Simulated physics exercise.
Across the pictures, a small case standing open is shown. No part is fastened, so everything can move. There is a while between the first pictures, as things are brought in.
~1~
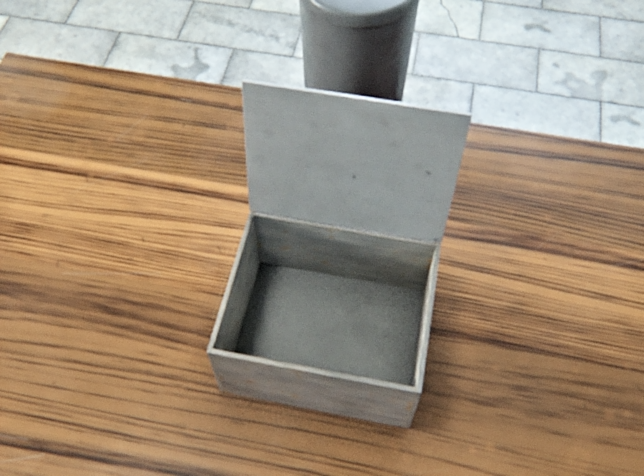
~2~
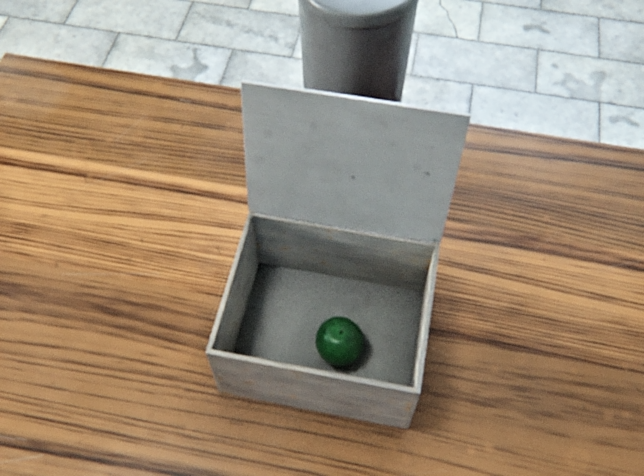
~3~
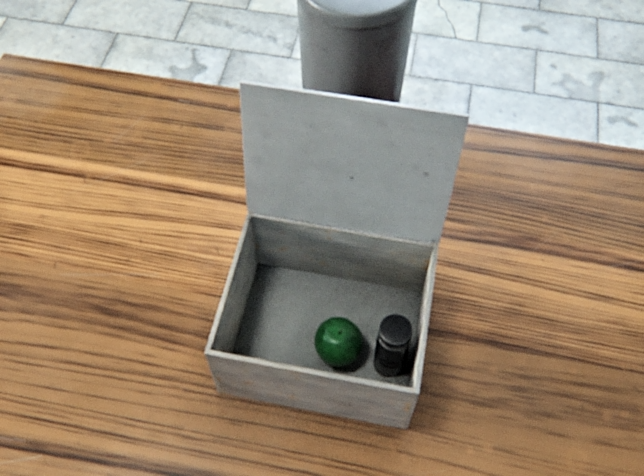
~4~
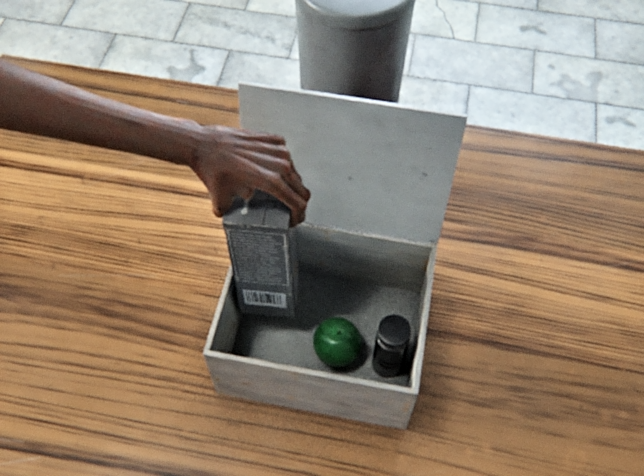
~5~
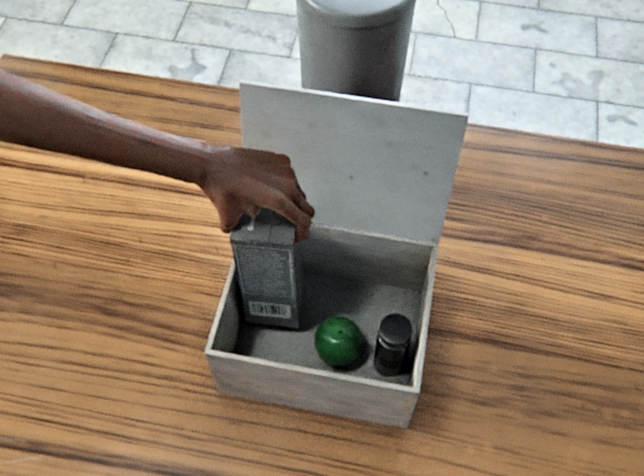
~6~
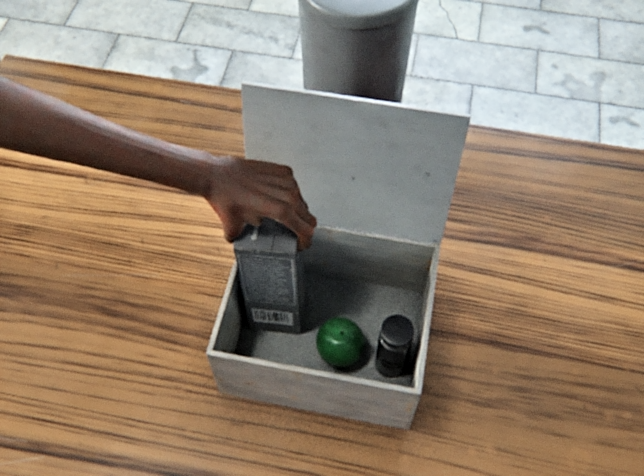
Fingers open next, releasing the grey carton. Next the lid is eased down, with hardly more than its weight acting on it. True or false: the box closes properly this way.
False.
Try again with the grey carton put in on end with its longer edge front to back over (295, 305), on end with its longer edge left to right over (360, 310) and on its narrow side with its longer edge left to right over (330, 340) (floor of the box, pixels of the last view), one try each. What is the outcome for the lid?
The lid is kept from lowering the first try, is kept from lowering the second try and lowers completely the third try.
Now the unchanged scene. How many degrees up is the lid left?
About 18°.
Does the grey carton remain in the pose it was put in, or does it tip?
Well, it ends up skewed.
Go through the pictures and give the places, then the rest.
In the first frame, the last thing is not in view yet.
In the second frame, the last thing is not in view yet; green apple (339, 341).
In the third frame, the last thing is not in view yet; green apple (338, 341).
The fourth frame shows on its way; grey carton (266, 254); green apple (337, 342).
The fifth frame shows on its way; grey carton (271, 267); green apple (338, 341).
The sixth frame shows in place under the hand; grey carton (273, 275); green apple (340, 342).
Then, 1.40 s later than the last frame, lid 75° above the rim.
Then, 1.80 s later than the last frame, lid 44° above the rim; grey carton tilted by 15° near (269, 295).
Then, 2.40 s later than the last frame, lid 20° above the rim; grey carton tilted by 48° near (276, 312).
When it is over, lid 19° above the rim; lying over in the box, grey carton; the other 2 as before. End places, in pixels of the last picture, grey carton near (277, 307).
